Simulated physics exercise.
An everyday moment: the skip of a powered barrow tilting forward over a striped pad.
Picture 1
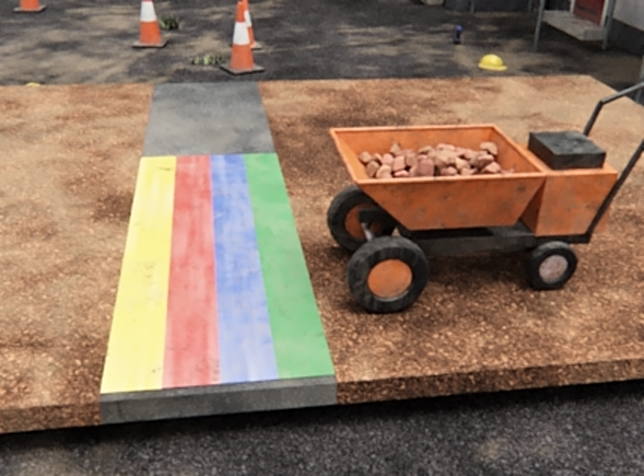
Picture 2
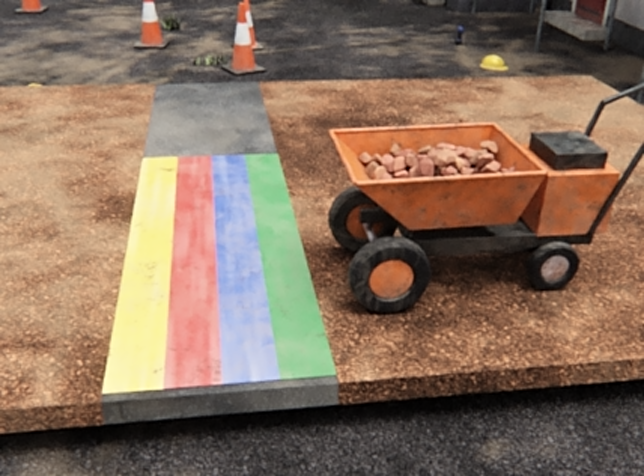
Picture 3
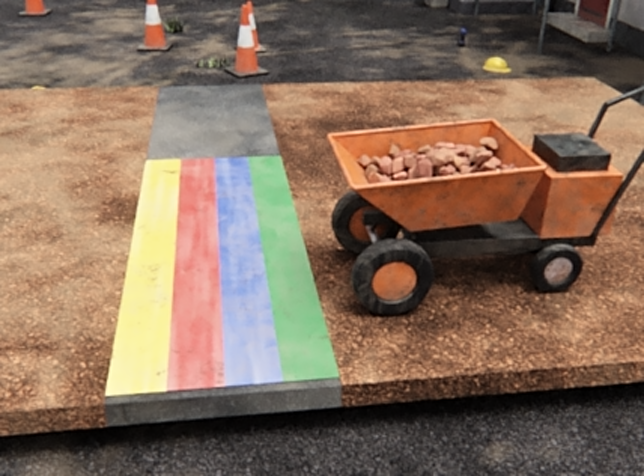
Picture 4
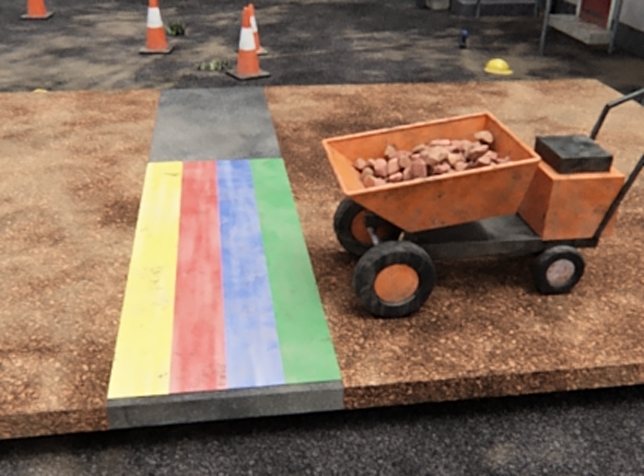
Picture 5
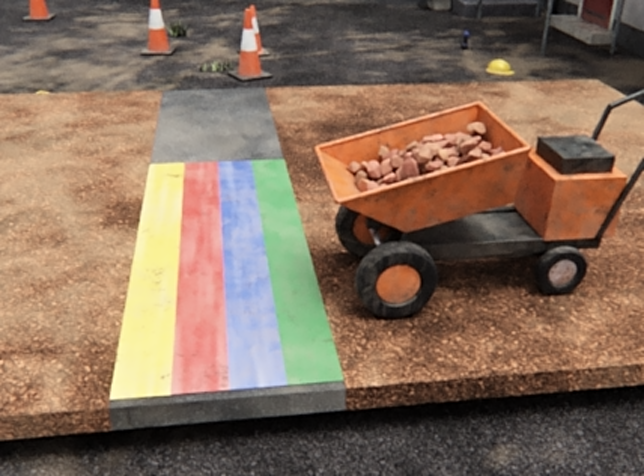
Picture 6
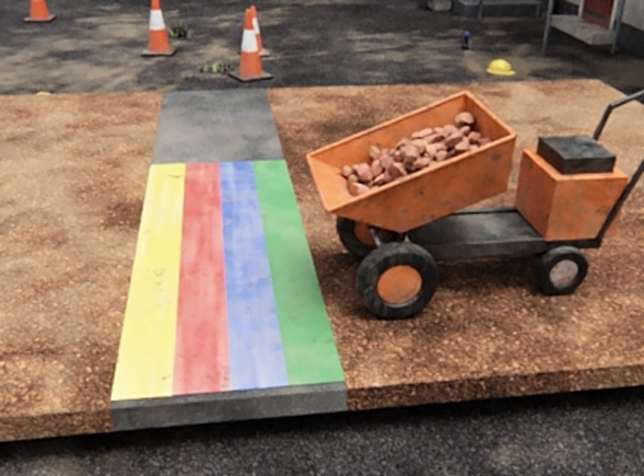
On a brown, gritty platform with traffic cones behind it, an orange powered barrow loaded with reddish rubble stands to the right of a pad striped yellow, red, blue and green. The skip sits level, then tilts slowly forward to the left, its back end rising clearly while the rubble stays inside.
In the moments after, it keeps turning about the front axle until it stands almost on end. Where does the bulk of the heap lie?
The blue strip carries the most.
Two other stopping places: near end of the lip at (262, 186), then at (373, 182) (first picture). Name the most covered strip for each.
One: That yellow strip. Two: Blue.
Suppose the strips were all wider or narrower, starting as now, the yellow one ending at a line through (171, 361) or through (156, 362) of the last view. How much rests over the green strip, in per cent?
Near 0 % and 0 %.
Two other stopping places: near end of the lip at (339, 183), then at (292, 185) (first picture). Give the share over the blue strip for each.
Near 20 % and 0 %.
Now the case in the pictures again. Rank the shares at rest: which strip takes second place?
It is that red strip.
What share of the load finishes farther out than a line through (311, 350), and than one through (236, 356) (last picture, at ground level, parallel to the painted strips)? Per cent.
Roughly 70 per cent, and 30 per cent.
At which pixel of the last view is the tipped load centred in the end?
Roughly at (236, 287).
Shortly afterwards, skip tipped steeply; the whole lot in the skip.
Next, skip tipped right over; near half in the skip; only a few over the green strip; near a third over the blue strip; a little over the red strip; only a few over the yellow strip.
Some moments later, skip tipped right over; near a quarter in the skip; a little over the green strip; near a third over the blue strip; near a quarter over the red strip; a little over the yellow strip; only a few off the paint.
In the end, skip tipped right over; near a quarter in the skip; a little over the green strip; near a third over the blue strip; near a quarter over the red strip; a little over the yellow strip; only a few off the paint.
